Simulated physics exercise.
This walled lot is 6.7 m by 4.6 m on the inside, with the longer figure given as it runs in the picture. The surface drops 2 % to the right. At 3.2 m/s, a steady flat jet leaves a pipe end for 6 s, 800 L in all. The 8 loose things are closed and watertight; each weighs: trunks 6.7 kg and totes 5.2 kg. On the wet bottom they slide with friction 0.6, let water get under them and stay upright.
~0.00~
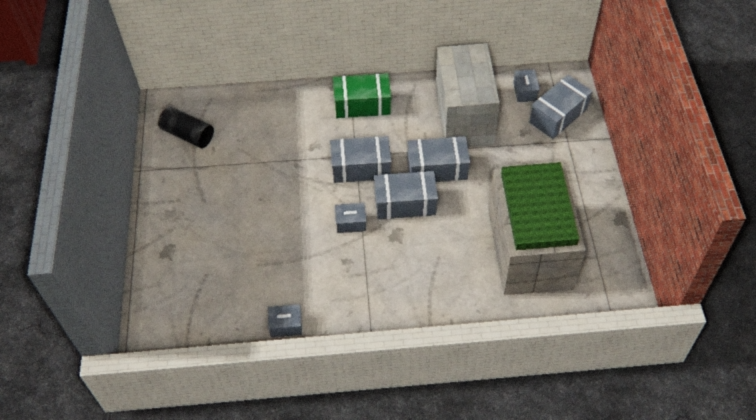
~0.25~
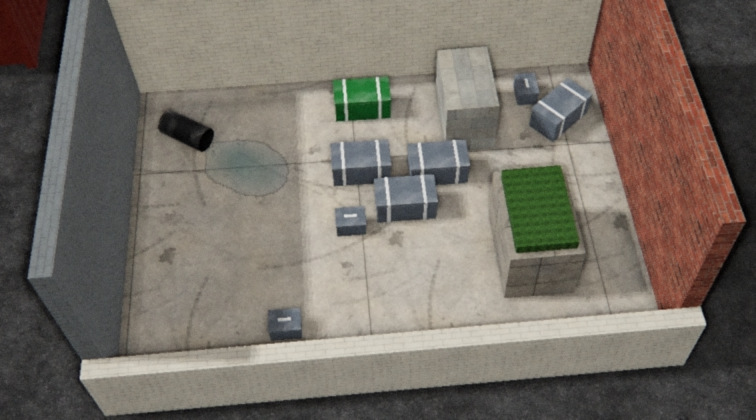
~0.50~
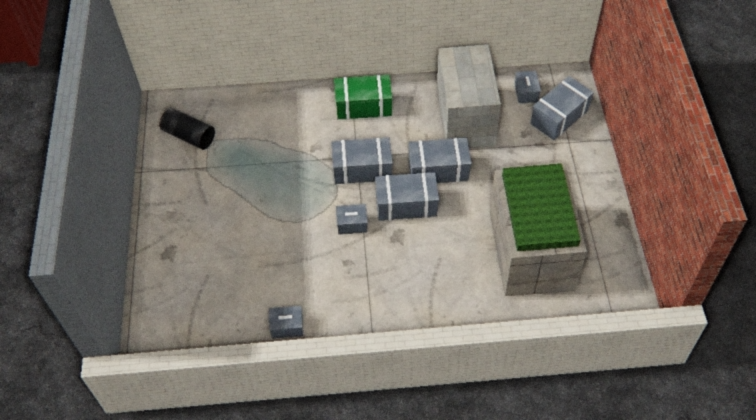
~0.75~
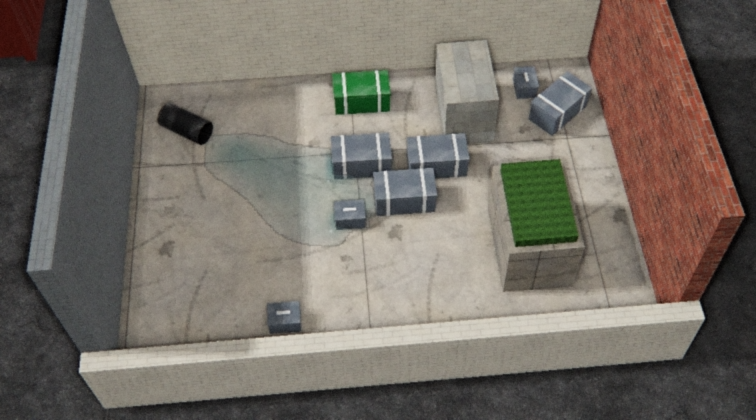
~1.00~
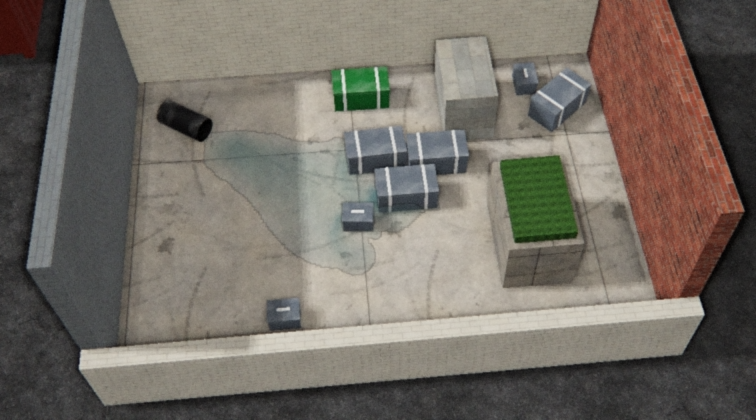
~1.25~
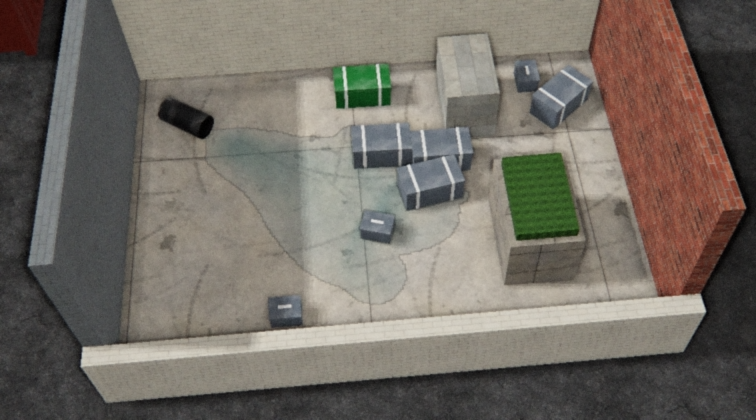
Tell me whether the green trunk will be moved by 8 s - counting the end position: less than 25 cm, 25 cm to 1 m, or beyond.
Final spot: Almost the start.
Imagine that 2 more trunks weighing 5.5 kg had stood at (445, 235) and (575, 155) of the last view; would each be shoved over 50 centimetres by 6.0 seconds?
In order: Greater and smaller.
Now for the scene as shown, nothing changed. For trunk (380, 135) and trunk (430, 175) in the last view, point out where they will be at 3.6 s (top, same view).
They end up about (418, 129) and (523, 153) in the last view.
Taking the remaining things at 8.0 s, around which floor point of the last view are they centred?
(478, 135).
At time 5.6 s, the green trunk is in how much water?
About 0 cm.
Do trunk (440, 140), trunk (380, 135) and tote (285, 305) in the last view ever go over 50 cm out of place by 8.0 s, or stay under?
Result by item: Beyond it; beyond it; within it.
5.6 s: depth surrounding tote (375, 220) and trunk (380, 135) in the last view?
5 and 2 cm.
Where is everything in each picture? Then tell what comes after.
In the first picture, the green trunk at (361, 87), on the bottom; water covers 0.0 m2; 0 of 8 have shifted.
In the second picture, the green trunk at (361, 90), on the bottom; 0.8 m2 under water; 0 of 8 have shifted.
In the third picture, the green trunk at (362, 88) rests on the ground; 1.7 m2 under water; 0 of 8 have shifted.
In the fourth picture, the green trunk at (361, 83), on the bottom; water covers 2.6 m2; 0 of 8 have shifted.
In the fifth picture, the green trunk at (360, 80) rests on the ground; 3.7 m2 under water; 2 of 8 have shifted.
In the sixth picture, the green trunk at (361, 77) rests on the ground; 5.4 m2 under water; 3 of 8 have shifted.
After 1.8 s the green trunk is near (361, 77), 0.0 m from its start, aground; 0 afloat.
After 3.6 s the green trunk is near (361, 77), 0.0 m from its start, aground; 0 afloat.
After 5.6 s the green trunk is near (361, 77), 0.0 m from its start, aground; 2 afloat.
After 8.0 s the green trunk is near (361, 77), 0.0 m from its start, aground; 4 afloat.
